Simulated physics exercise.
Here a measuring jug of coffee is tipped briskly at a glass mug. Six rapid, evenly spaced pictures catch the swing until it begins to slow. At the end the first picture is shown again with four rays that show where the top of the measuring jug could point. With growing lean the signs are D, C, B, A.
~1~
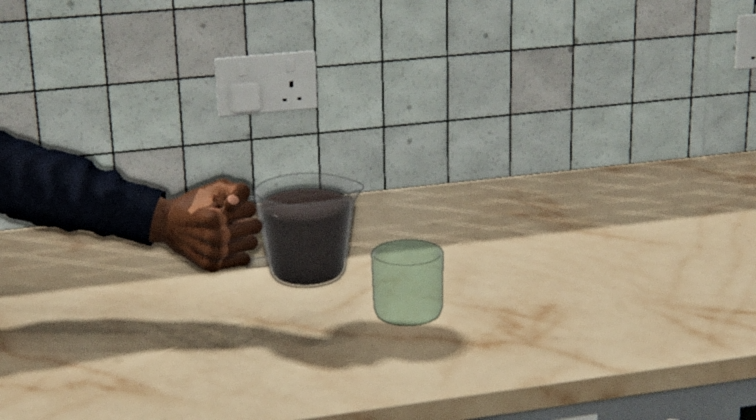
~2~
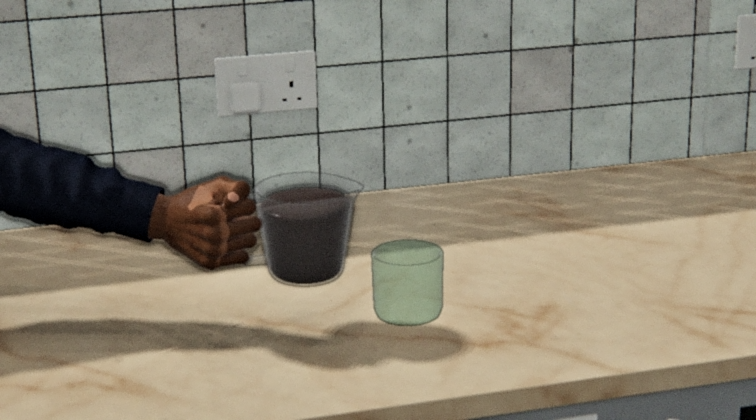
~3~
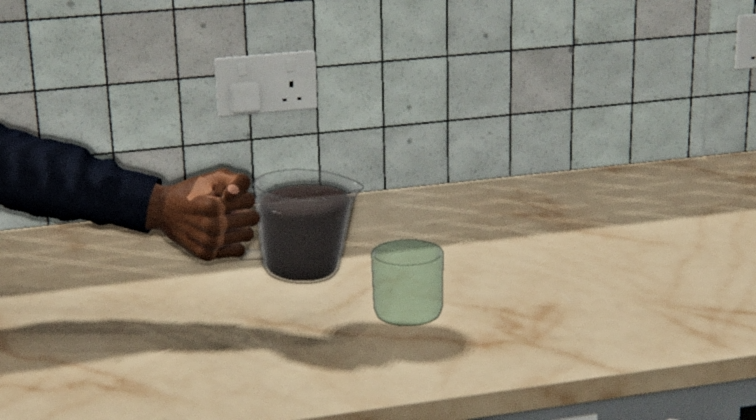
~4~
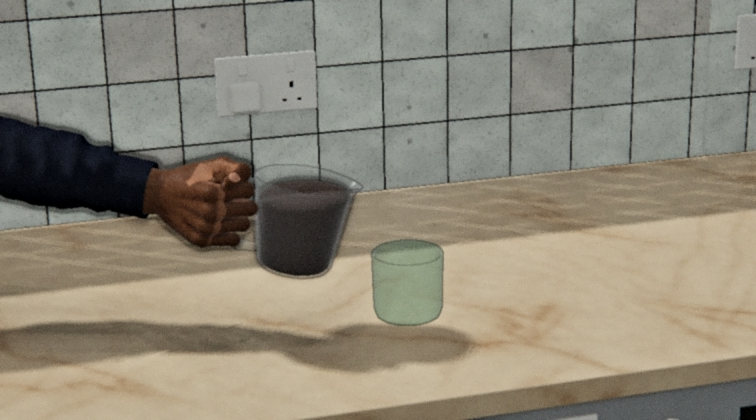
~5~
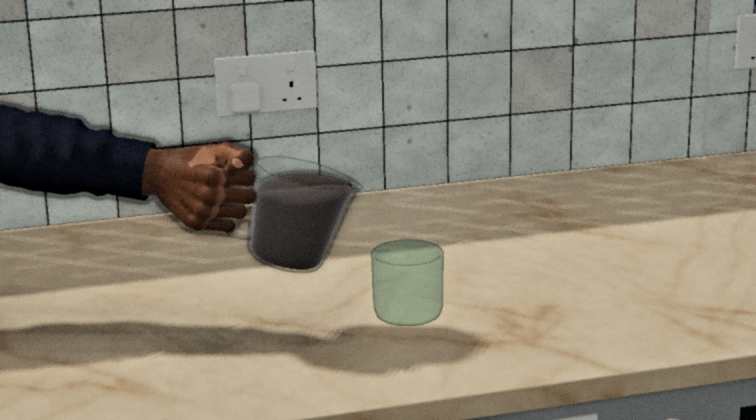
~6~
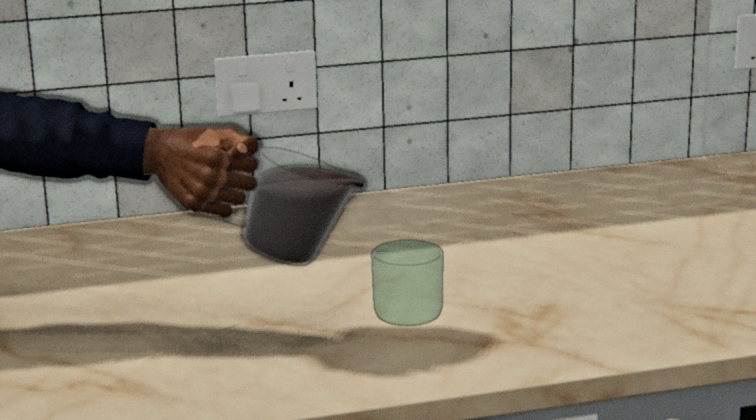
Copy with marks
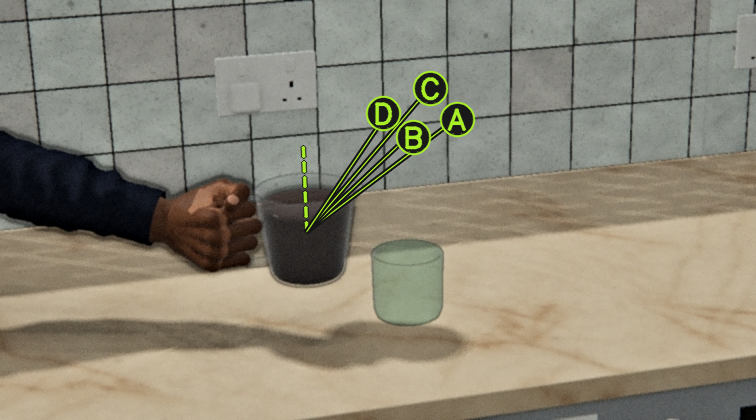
A hand tilting a clear measuring jug of dark coffee rightward beside a greenish glass mug on a marble-look kitchen counter.
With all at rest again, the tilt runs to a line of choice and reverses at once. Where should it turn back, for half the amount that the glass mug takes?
The answer is tilt C.
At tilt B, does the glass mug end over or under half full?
Over.
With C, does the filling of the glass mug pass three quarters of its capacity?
No, less.
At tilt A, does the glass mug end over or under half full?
Over.
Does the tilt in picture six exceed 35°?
No, it does not.
On the marked copy, A at (443, 128); B at (397, 146); C at (418, 101); D at (376, 129).
With A, the glass mug ends with about 85 % of what it can hold.
With B, the glass mug ends with about 67 % of what it can hold.
With C, the glass mug ends with about 49 % of what it can hold.
With D, the glass mug ends with about 33 % of what it can hold.
